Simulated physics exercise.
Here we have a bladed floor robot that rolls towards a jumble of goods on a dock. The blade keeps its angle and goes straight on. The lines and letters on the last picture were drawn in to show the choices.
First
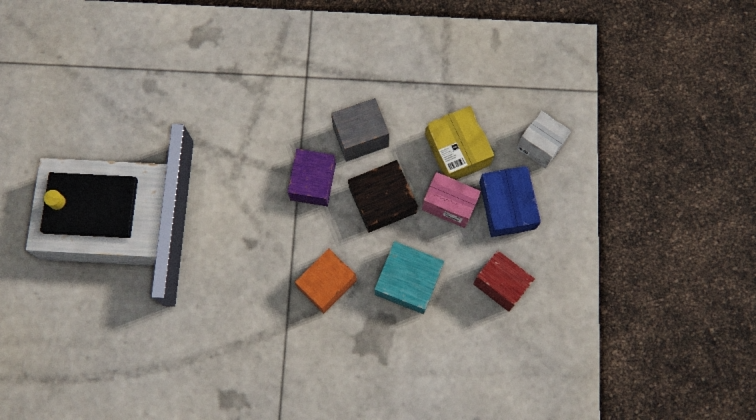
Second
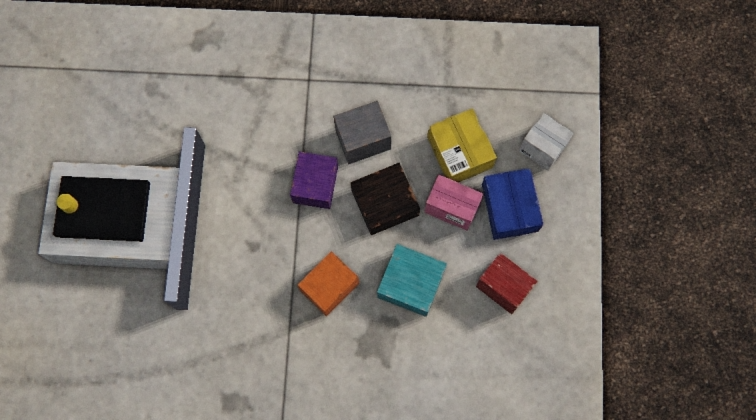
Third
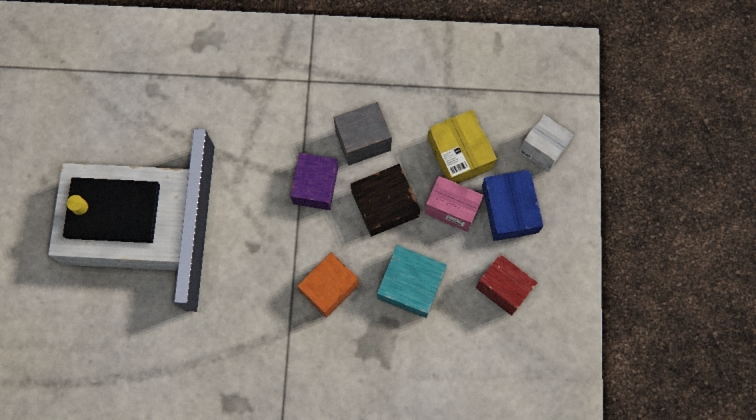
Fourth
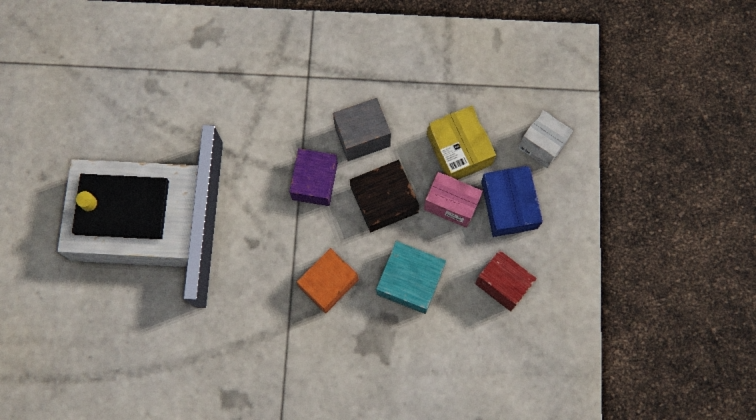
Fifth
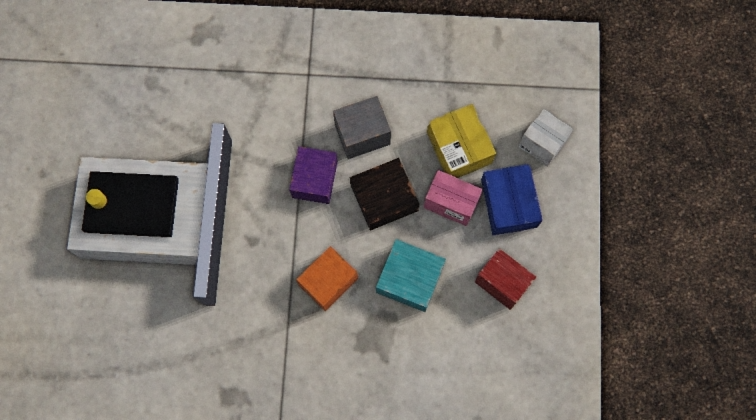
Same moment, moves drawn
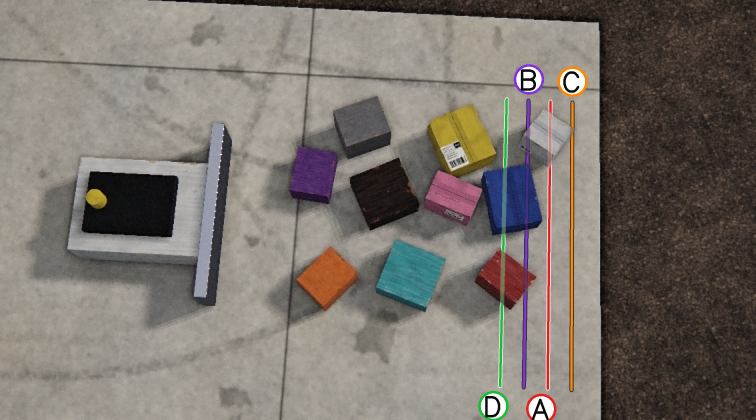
On a concrete dock, a white robot with a wide upright blade rolled slowly a short way right toward a scattered group of colourful boxes and crates, which all stayed where they were.
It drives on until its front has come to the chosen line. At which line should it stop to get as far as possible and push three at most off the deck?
No fourth one falls up to B.
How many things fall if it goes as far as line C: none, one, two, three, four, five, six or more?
In all, five.
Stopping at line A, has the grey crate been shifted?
Yes.
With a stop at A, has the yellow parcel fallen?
No.
On the marked copy, A at (549, 239); B at (526, 238); C at (572, 241); D at (504, 237).
Following B. Soon after the start, robot (252, 210); grey crate (373, 125); orange crate (357, 275).
Later, robot (366, 216); blue parcel (608, 204); red crate (562, 282).
In the end, robot (455, 221); pink parcel over the edge; red crate over the edge; three fallen.
As for the rest, A drops five; C drops five; D is within the limit but short.
